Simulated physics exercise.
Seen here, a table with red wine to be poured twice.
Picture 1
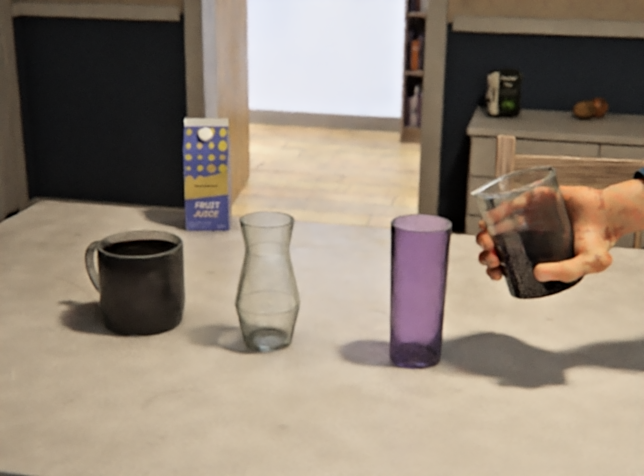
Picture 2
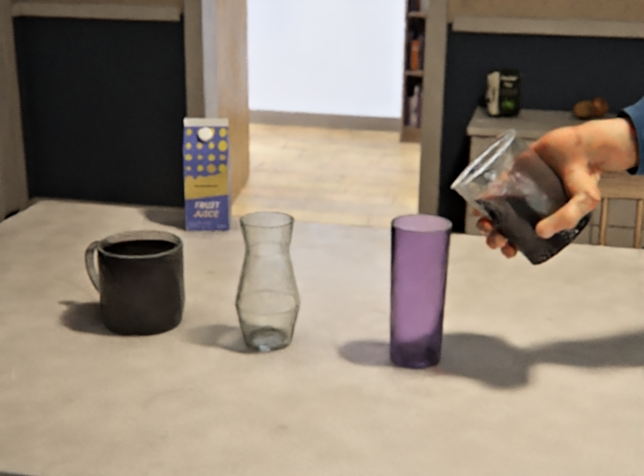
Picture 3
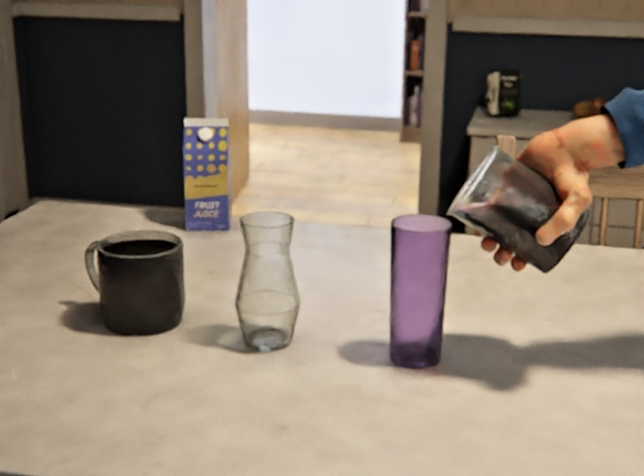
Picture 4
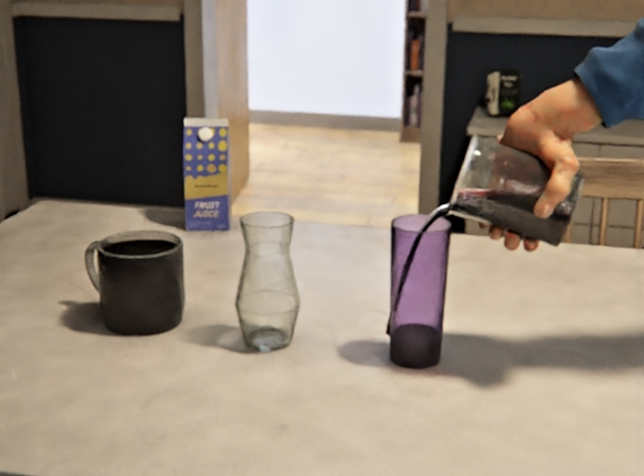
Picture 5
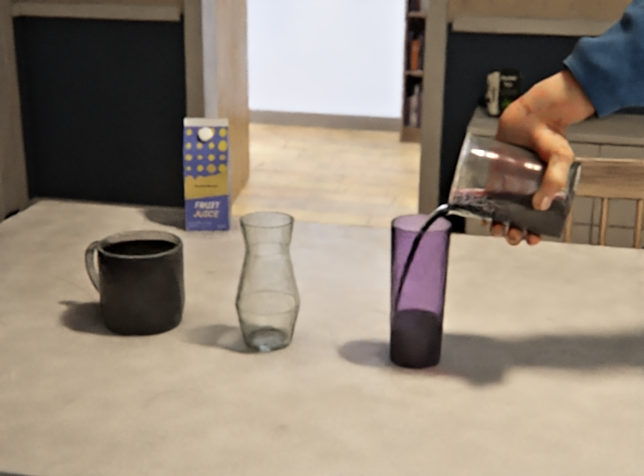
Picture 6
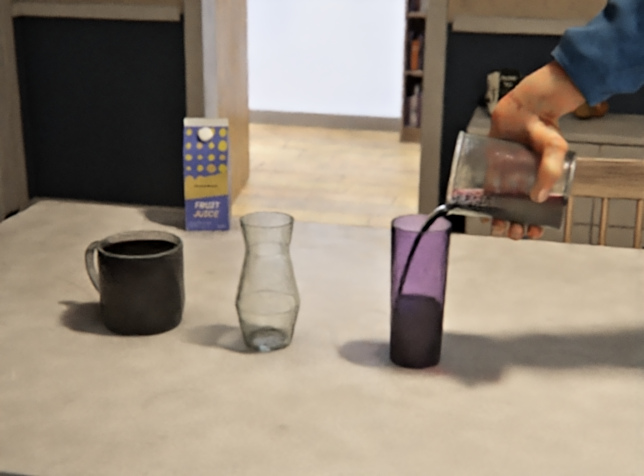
Hand tilting a clear beaker and pouring dark red liquid into a tall purple glass, beside an empty vase and dark mug.
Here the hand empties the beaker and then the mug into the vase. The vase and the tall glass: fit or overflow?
Vase: Overflow; tall glass: Fit.
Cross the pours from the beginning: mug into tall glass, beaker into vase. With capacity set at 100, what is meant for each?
Roughly 150 per cent first, then roughly 60 per cent.
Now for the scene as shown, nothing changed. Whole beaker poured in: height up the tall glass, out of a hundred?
About 60 per cent of its height.
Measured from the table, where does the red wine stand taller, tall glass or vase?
It stands higher in the one on the left.
A moment on, the tall glass is about half full.
Further on, the tall glass is about two thirds full.
When it is over, the vase is full to the brim and overflowed; the tall glass is about two thirds full.
